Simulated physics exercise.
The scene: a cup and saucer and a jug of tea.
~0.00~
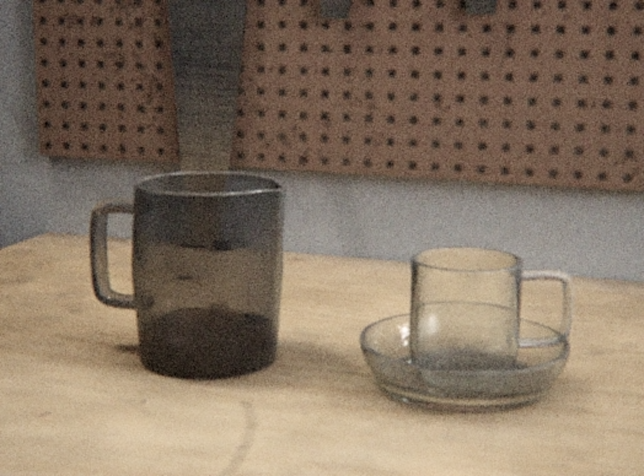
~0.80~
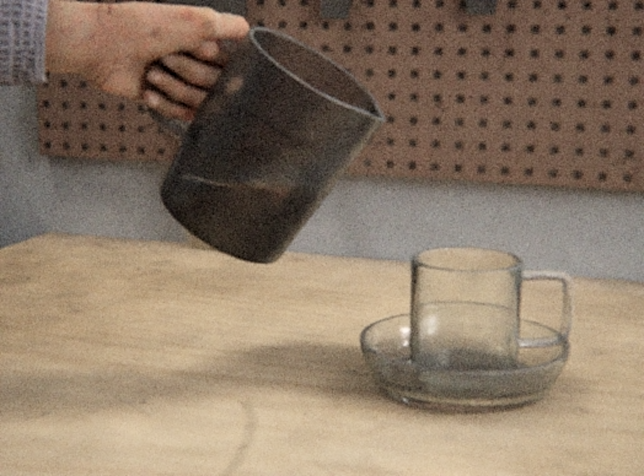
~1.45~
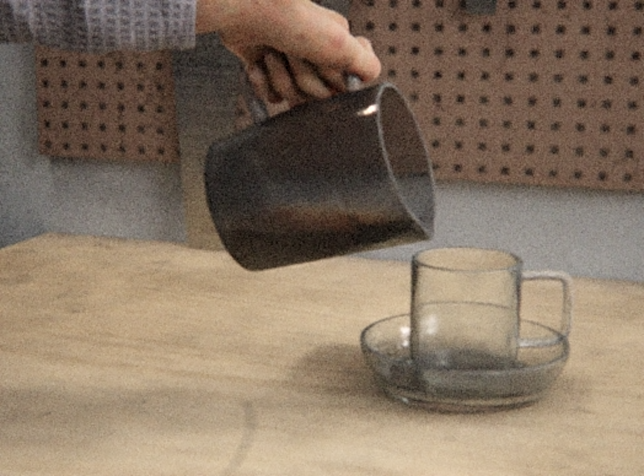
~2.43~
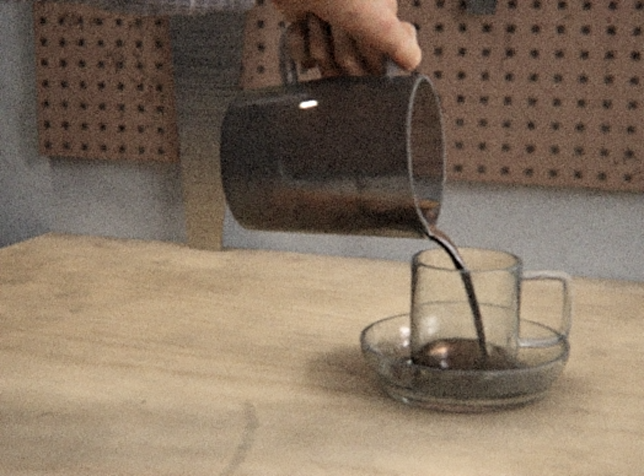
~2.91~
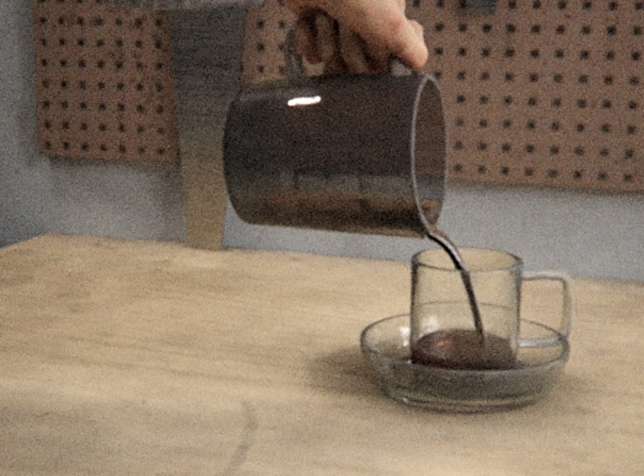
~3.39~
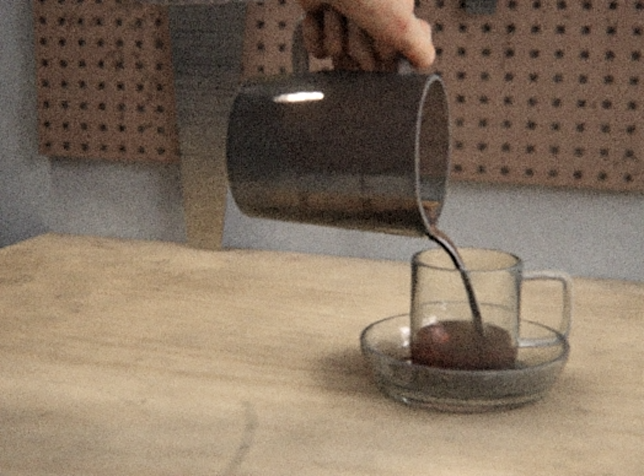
A hand lifted a dark jug of tea off the wooden table, carried it right and tilted it over a clear cup on a saucer, then poured a thin stream that partly filled the cup.
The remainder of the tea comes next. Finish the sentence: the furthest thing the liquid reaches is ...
The furthest thing reached is the cup itself.
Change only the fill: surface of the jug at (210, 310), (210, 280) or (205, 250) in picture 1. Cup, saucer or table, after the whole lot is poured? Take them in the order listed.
As listed: No farther than the cup, into the saucer, past the saucer.
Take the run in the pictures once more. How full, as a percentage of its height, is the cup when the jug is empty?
50 in a hundred.
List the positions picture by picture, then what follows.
Nothing is moving yet; jug (207, 267) nearly empty; cup (465, 313) empty; saucer (441, 378) dry, in the first picture.
The jug is picked up; jug (269, 143) tipped 30° with all of its load; cup (465, 313) empty, in the second picture.
The jug leans over the cup; jug (325, 179) tipped 70° with all of its load; cup (465, 313) empty, in the third picture.
The tea is flowing; jug (340, 156) tipped 85° with about three quarters of its load; cup nearly empty, surface at (463, 356), in the fourth picture.
The tea is flowing; jug (343, 152) tipped 85° with about two thirds of its load; cup (465, 313) about a quarter full, in the fifth picture.
The tea is flowing; jug (345, 149) tipped 90° with about half of its load; cup about a quarter full, surface at (464, 338); saucer (441, 378) dry, in the sixth picture.
By 4.1 s, the cup is about a third full; the saucer is dry.
By 4.7 s, the cup is about half full; the saucer is dry.
By 6.1 s, the cup is about half full; the saucer is dry.
